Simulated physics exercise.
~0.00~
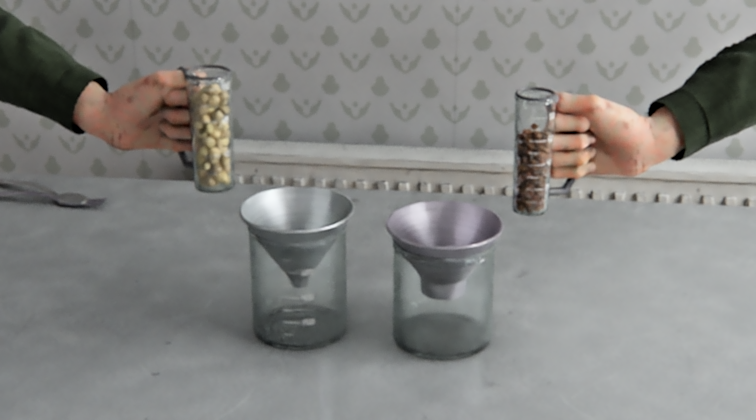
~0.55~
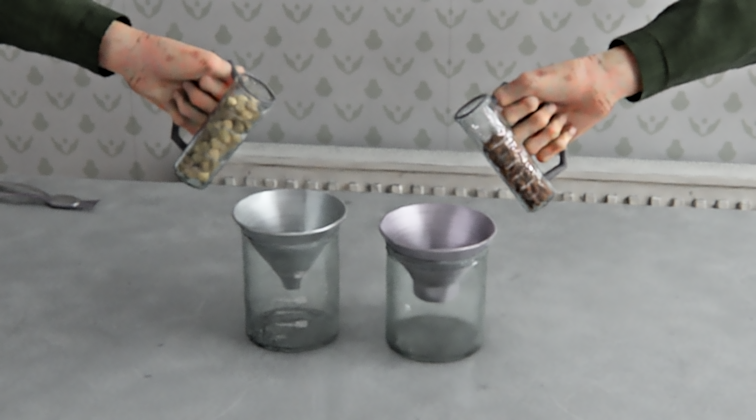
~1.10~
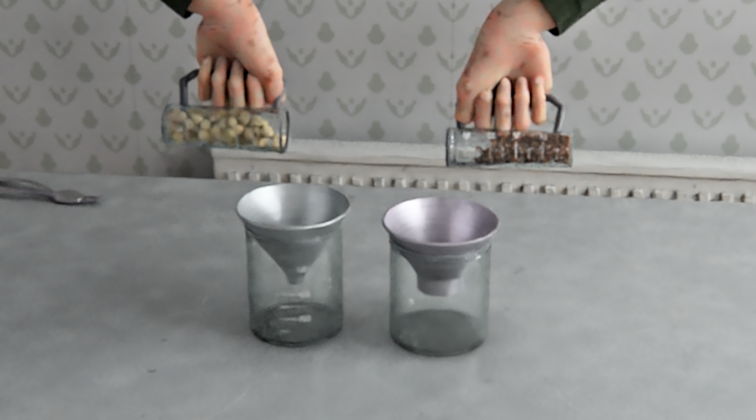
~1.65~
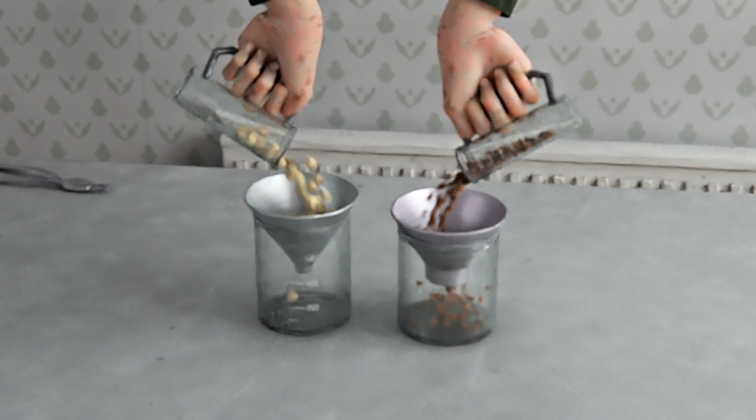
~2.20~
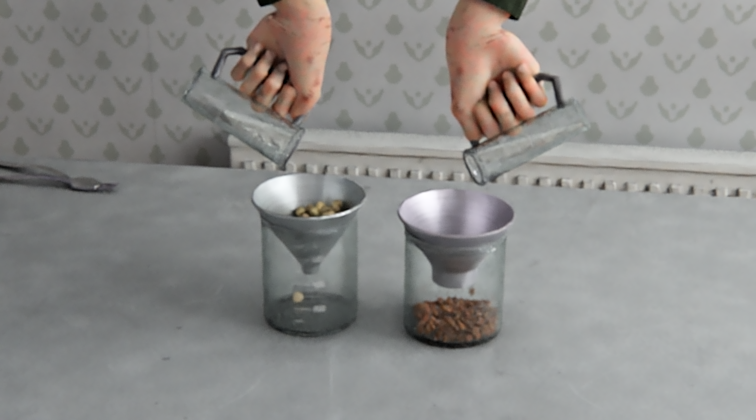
Two hands tipping glass cups over funnels, the pale nut-like pieces clogging the left one, the brown bits all reaching the right jar.
